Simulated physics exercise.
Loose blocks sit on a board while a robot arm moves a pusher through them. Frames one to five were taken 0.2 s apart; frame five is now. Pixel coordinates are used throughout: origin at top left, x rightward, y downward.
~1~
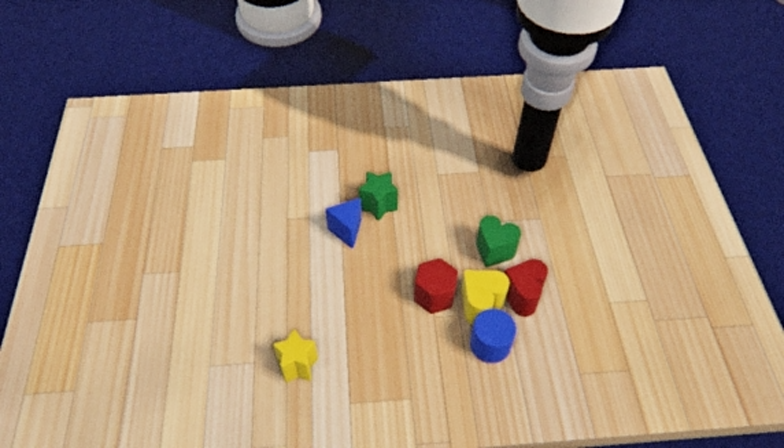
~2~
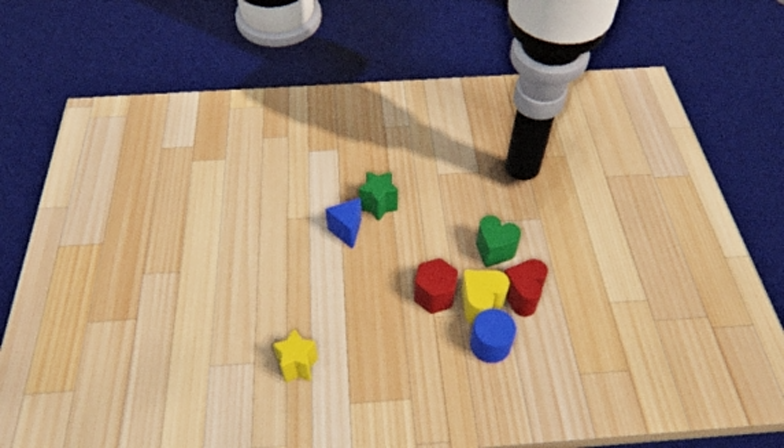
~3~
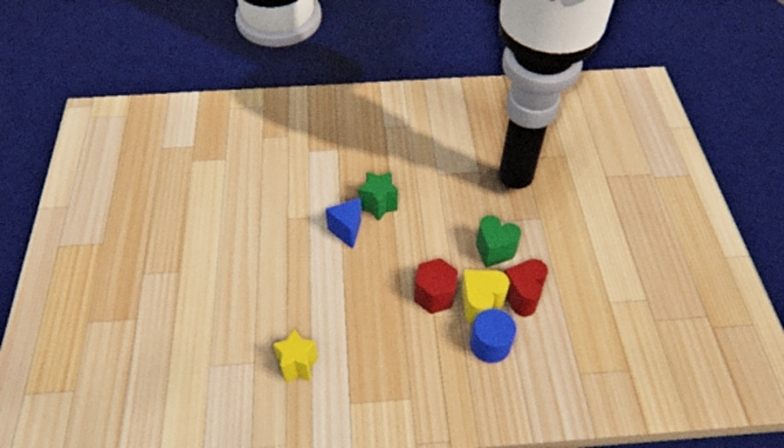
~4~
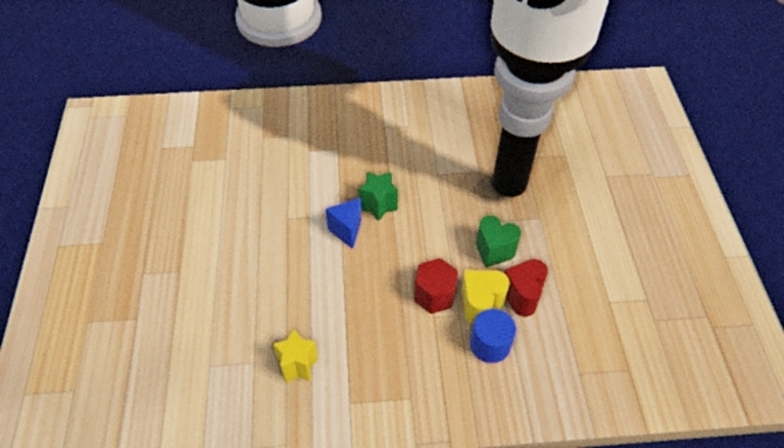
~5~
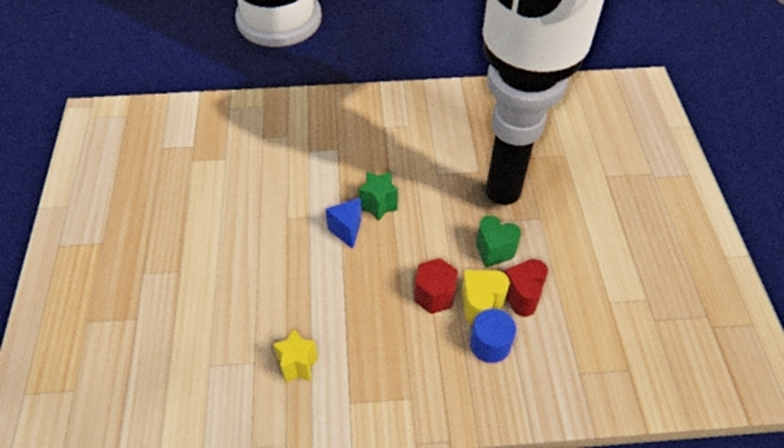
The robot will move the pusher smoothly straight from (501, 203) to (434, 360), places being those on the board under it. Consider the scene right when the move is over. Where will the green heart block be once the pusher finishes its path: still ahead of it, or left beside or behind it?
The pusher passes it.
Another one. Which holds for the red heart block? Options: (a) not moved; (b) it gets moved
(b)
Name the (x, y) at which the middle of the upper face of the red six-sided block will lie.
I expect it at (414, 293).
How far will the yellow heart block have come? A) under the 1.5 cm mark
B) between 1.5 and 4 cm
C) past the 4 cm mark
It's C.
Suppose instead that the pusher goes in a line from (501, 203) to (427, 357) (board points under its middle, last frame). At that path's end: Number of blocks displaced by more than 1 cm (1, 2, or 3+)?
3 or more blocks.
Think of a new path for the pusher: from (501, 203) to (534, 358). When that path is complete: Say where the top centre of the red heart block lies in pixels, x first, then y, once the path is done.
Its top face will be centred at roughly (544, 379).
On the path given first. One third of the way, pusher (484, 240); green heart block (498, 258), turned 45° anticlockwise; red heart block (531, 280), turned 15° anticlockwise.
Two thirds of the way, pusher (461, 293); red six-sided block (422, 287), turned 45° clockwise; yellow heart block (473, 326), turned 25° clockwise; blue circle (499, 358); green heart block (498, 296), turned 90° anticlockwise; red heart block (536, 285), turned 40° anticlockwise.
At the end, pusher (435, 350); red six-sided block (414, 293), turned 70° clockwise; yellow heart block (468, 370), turned 55° anticlockwise; blue circle (509, 368); green heart block (498, 297), turned 95° anticlockwise; red heart block (536, 285), turned 40° anticlockwise.
